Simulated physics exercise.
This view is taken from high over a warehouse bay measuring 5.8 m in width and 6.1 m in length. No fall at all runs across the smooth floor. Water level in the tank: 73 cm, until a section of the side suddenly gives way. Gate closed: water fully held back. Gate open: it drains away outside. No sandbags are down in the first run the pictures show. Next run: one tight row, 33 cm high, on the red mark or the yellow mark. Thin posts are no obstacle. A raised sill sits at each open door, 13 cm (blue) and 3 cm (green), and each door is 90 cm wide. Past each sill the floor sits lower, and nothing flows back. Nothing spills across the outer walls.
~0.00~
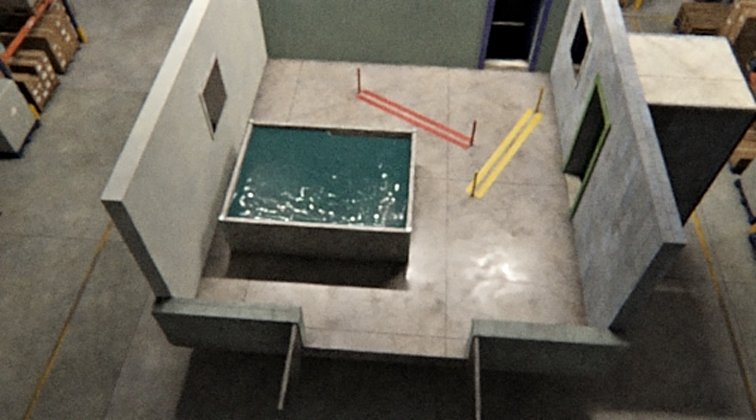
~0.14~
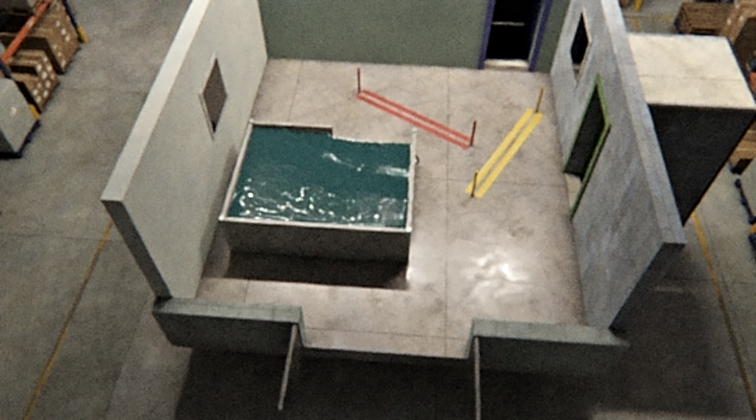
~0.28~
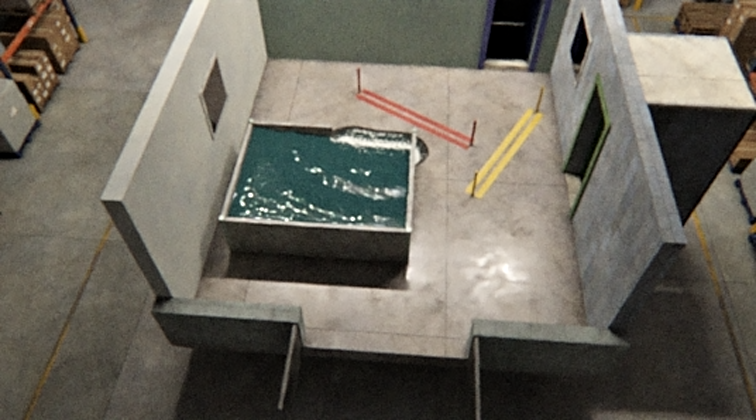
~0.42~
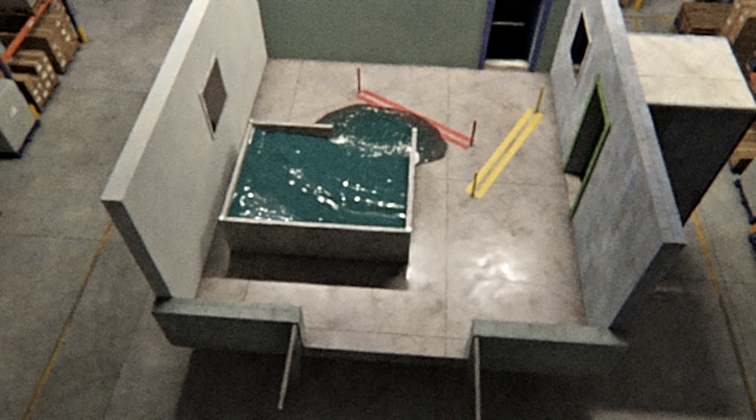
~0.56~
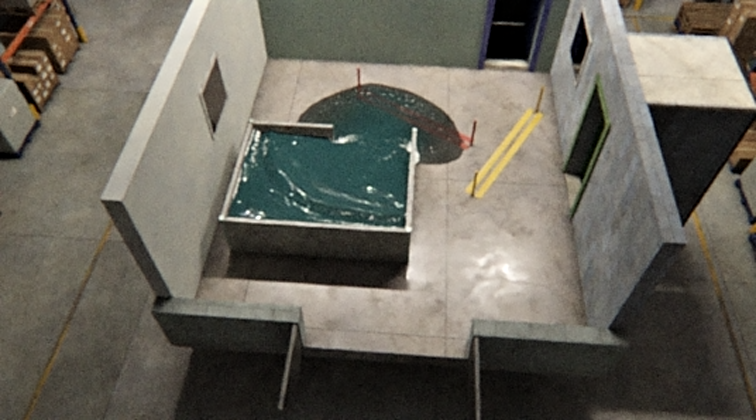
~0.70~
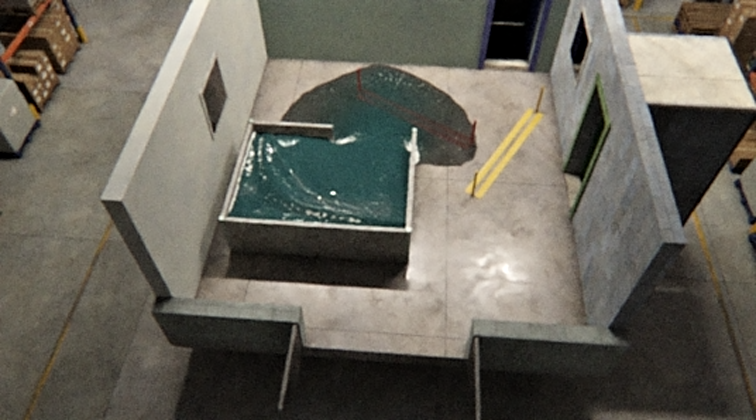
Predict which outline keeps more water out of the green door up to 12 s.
The row does better on yellow.
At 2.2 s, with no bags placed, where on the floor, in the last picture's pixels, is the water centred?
Around (367, 153).
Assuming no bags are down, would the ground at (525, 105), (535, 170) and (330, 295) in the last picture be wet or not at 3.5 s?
Respectively: Covered, covered and clear.
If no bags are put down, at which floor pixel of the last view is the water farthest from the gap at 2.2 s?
Tip position: Roughly (550, 77), last view.
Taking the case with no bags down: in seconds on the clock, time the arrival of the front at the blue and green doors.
Blue: 1.4 s; green: 3.0 s.
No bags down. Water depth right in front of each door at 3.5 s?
Depths in centimetres: Blue 24, green 6.
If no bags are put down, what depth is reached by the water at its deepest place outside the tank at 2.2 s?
Up to about 55 centimetres.
After 1.4 s water covers 35 % of the floor and is deepest (44 cm) near (389, 160) in the run without bags; in at the green door, 0 L with no bags, 0 L with the row on red, 0 L on yellow.
After 2.2 s water covers 40 % of the floor and is deepest (55 cm) near (550, 77) in the run without bags; in at the green door, 0 L with no bags, 0 L with the row on red, 0 L on yellow.
After 3.5 s water covers 60 % of the floor and is deepest (32 cm) near (275, 63) in the run without bags; in at the green door, 0 L with no bags, 40 L with the row on red, 0 L on yellow.
After 7.0 s water covers 100 % of the floor and is deepest (20 cm) near (533, 88) in the run without bags; in at the green door, 21 L with no bags, 116 L with the row on red, 0 L on yellow.
After 12.0 s water covers 100 % of the floor and is deepest (13 cm) near (577, 265) in the run without bags; in at the green door, 56 L with no bags, 211 L with the row on red, 9 L on yellow.
